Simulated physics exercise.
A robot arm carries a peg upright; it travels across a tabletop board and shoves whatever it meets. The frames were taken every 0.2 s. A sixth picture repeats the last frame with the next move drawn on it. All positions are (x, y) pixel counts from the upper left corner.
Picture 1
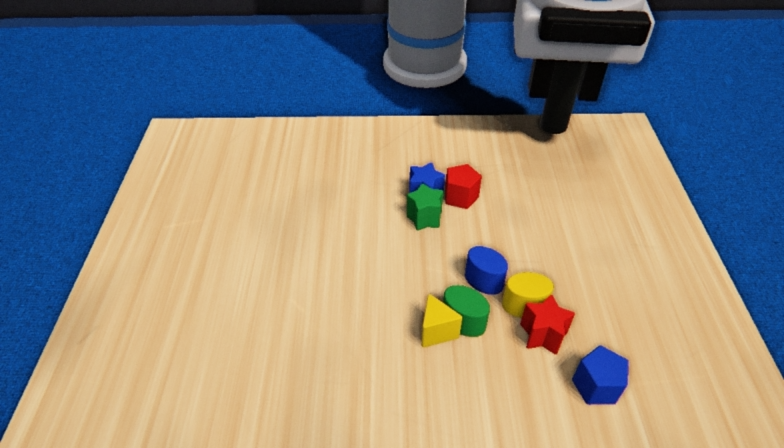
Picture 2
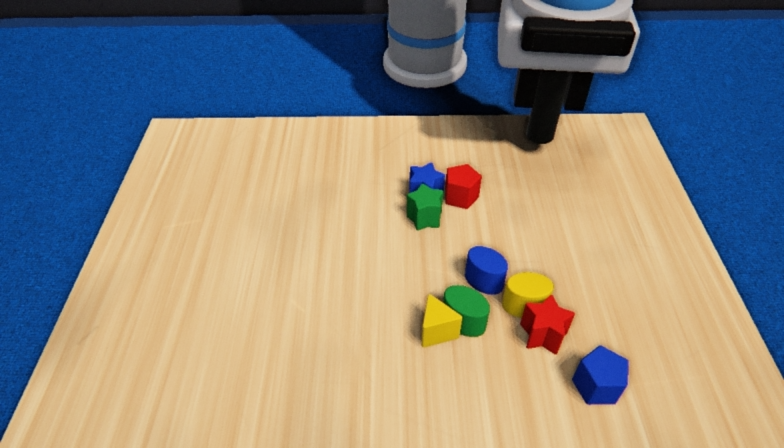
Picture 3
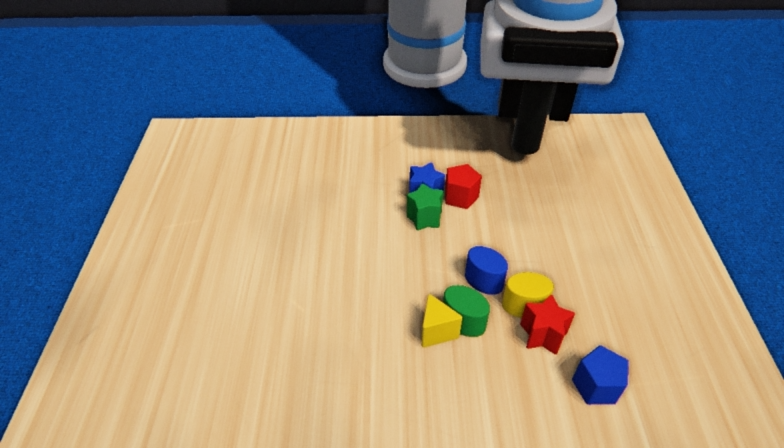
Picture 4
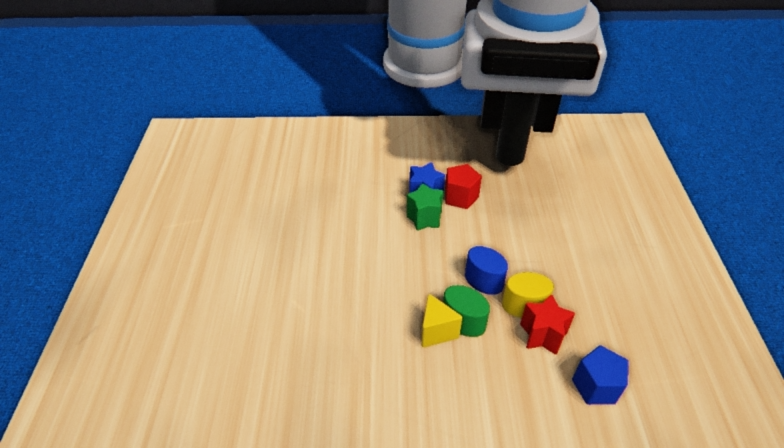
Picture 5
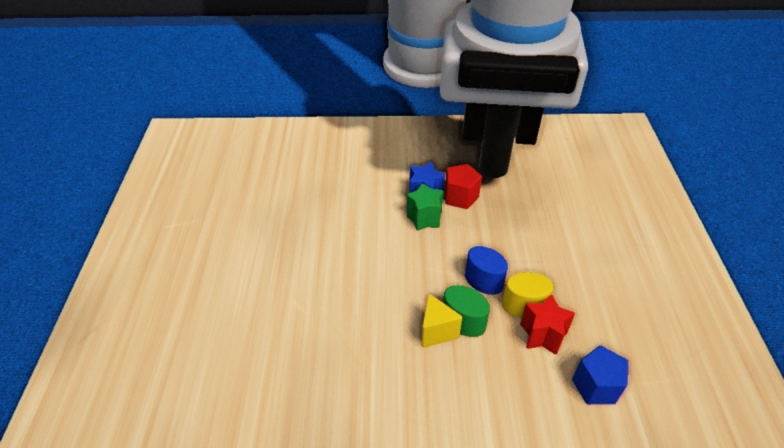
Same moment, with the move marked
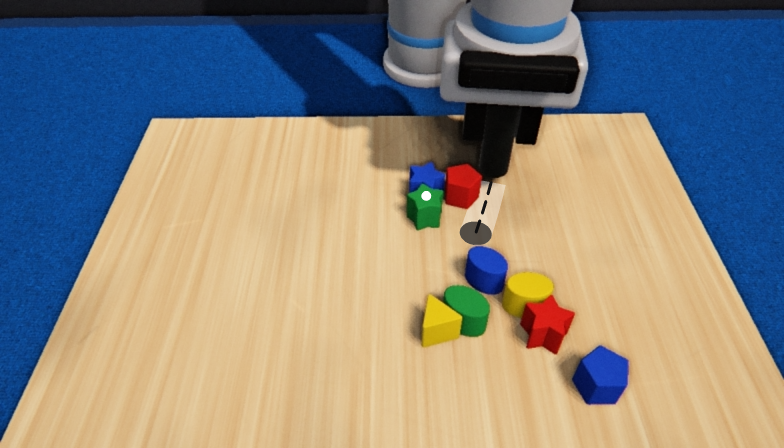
Robot arm with a black peg moving left and toward the viewer beside a red pentagon, while colourful blocks stay still.
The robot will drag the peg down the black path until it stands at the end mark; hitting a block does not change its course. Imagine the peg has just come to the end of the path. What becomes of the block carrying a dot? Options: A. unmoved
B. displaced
A
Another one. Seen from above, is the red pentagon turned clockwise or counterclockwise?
It rotates clockwise.
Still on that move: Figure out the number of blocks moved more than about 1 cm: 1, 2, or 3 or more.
One.
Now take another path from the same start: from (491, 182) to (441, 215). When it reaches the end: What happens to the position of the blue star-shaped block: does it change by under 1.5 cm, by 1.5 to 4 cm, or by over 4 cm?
Shift: 1.5 to 4 cm.
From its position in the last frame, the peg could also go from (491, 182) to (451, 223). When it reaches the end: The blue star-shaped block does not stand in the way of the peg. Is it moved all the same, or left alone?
It ends up somewhere else.
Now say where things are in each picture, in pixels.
Peg tip at (554, 126); block tops, green star-shaped block at (426, 196); red pentagon at (463, 175), in the first picture.
Peg at (540, 136); blocks unchanged, in the second picture.
Peg at (526, 146); blocks unchanged, in the third picture.
Peg at (510, 157); blocks unchanged, in the fourth picture.
Peg at (493, 169); green star-shaped block at (426, 196); red pentagon at (463, 175), in the fifth picture.
Path on the board, from (491, 182) directly to (476, 233); the dot is on the green star-shaped block.
What follows on the original path. Halfway along, peg at (486, 193); red pentagon at (456, 182), turned 50° clockwise.
At the end, peg at (478, 220); green star-shaped block in place; red pentagon at (455, 183), turned 55° clockwise.
